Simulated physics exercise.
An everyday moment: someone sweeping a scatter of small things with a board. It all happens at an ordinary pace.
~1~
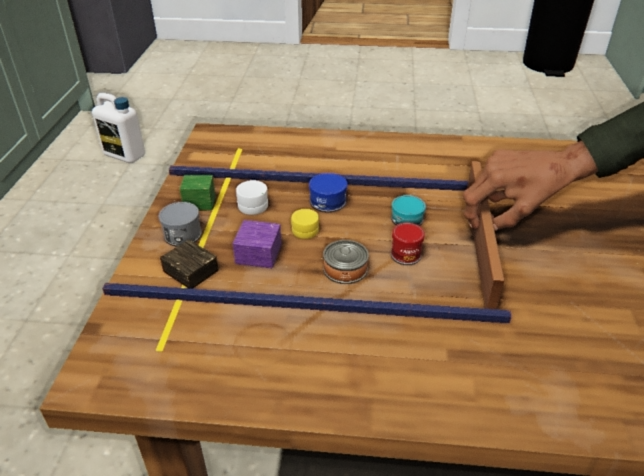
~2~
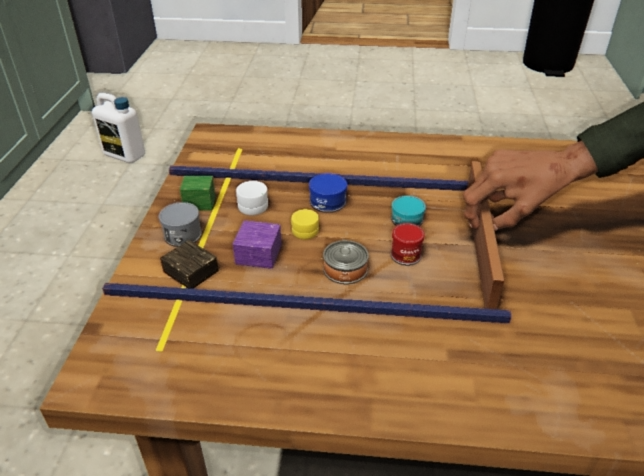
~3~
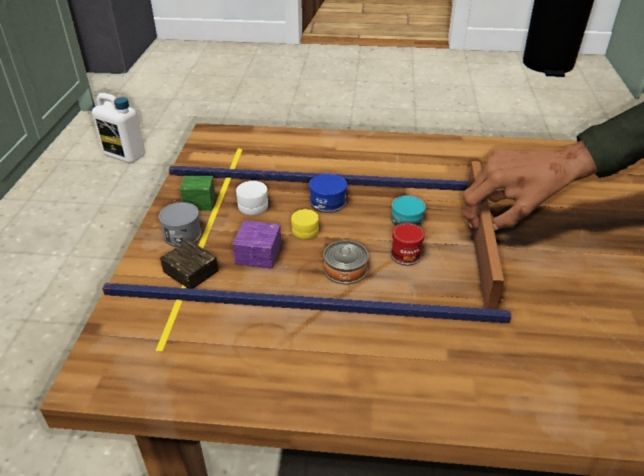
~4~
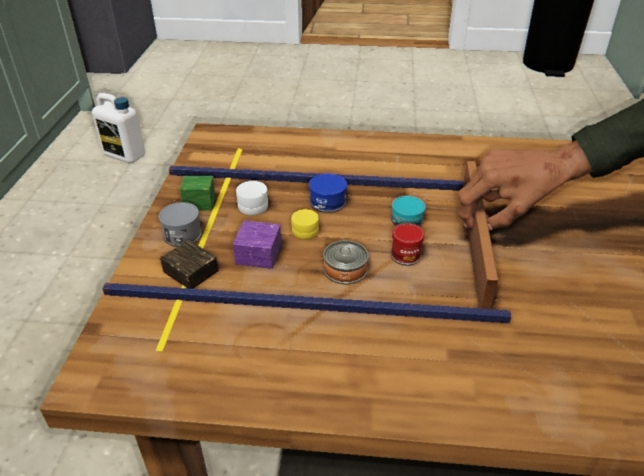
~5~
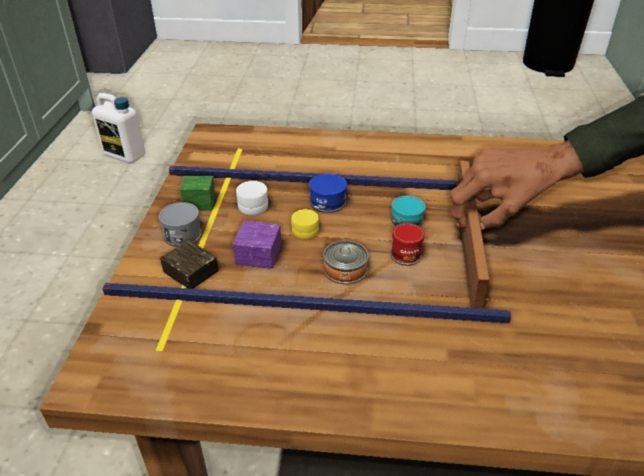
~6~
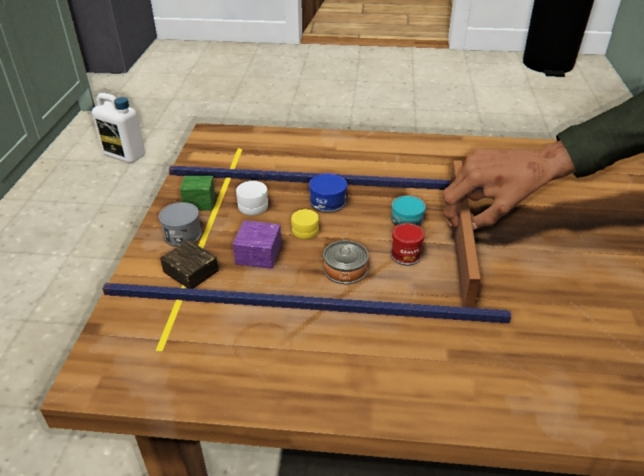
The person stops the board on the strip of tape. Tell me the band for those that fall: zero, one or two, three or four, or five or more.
In the end the number that fall off is one or two.
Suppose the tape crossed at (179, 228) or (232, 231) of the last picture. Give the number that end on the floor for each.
It would be 5 and 0.
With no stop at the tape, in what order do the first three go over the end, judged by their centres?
They are the grey pot, then the green block, then the black block.
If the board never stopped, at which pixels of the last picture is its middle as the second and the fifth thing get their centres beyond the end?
About (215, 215), then (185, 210).
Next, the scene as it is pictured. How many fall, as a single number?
The count is 2.
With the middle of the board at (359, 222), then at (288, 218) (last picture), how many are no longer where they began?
By then 4, and 7.
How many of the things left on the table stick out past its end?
Overhanging: 2.
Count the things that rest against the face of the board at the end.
4 of them.
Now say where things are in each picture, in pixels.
The first picture shows grey pot (181, 224); green block (198, 193); black block (190, 264); board (483, 229); tape (208, 229).
The second picture shows green block (198, 193); blue pot (328, 193).
The third picture shows black block (190, 265); yellow lid (305, 224).
The fourth picture shows grey pot (181, 224); red pot (407, 244).
The fifth picture shows green block (198, 193); board (470, 229).
The sixth picture shows grey pot (181, 224); green block (198, 193); black block (190, 265); board (463, 228); tape (208, 229).
A little later, none off yet; grey pot at rest near (181, 224); green block at rest near (198, 193); black block at rest near (190, 265).
When it is over, the number that fall off is one or two; down, green block and grey pot.
